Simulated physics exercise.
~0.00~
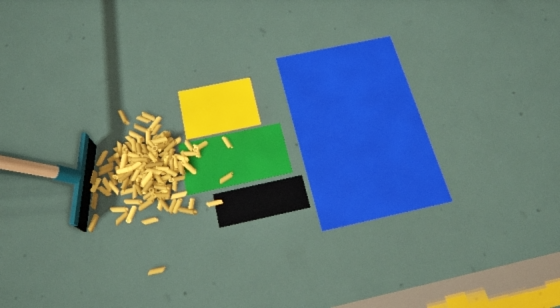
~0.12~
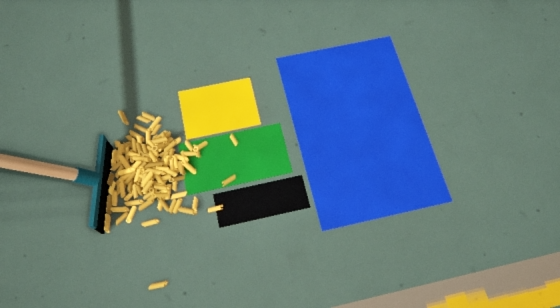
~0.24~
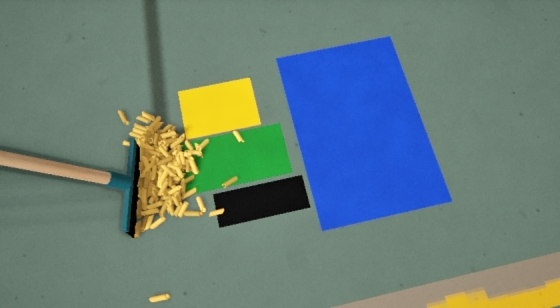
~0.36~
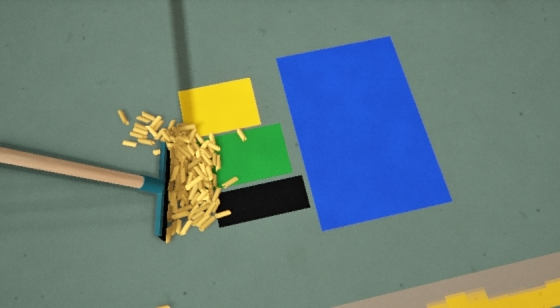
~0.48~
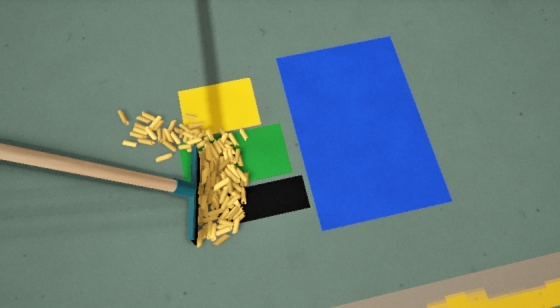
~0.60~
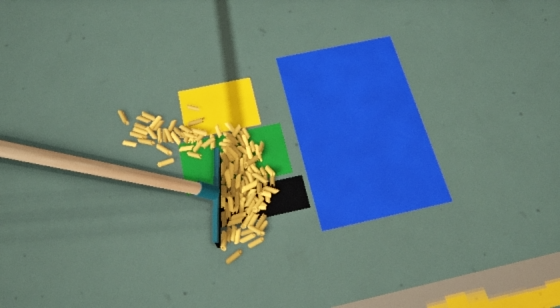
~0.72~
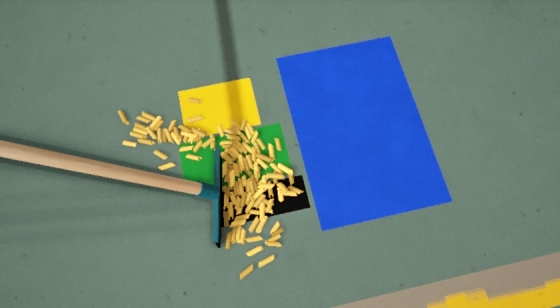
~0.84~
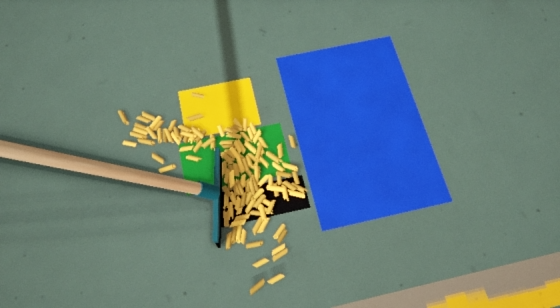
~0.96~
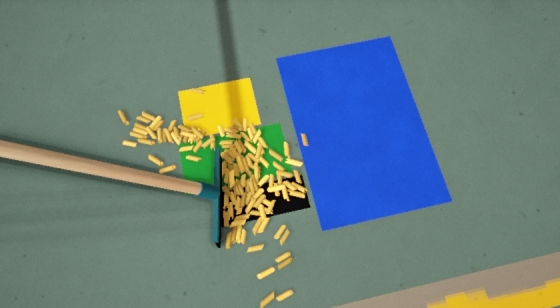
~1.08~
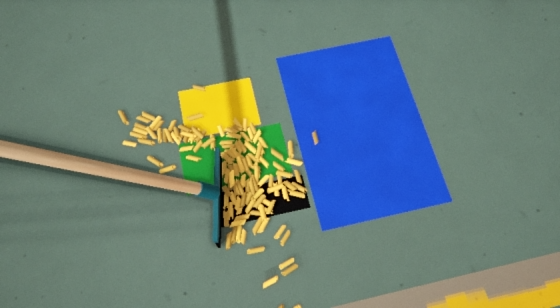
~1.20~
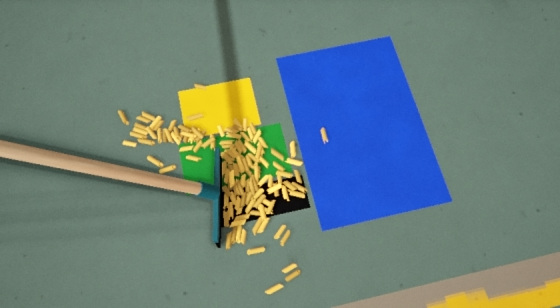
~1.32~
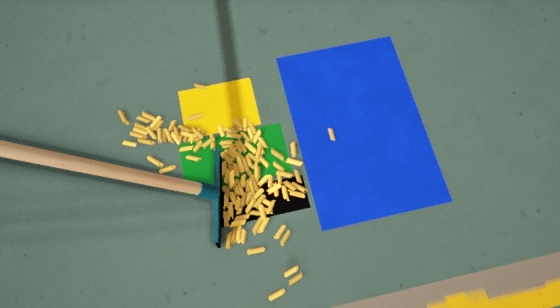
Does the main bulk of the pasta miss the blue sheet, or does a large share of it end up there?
The bulk misses the blue sheet, with only a lone piece sliding onto it. Large shares of the pasta finish on the green and black sheets instead.
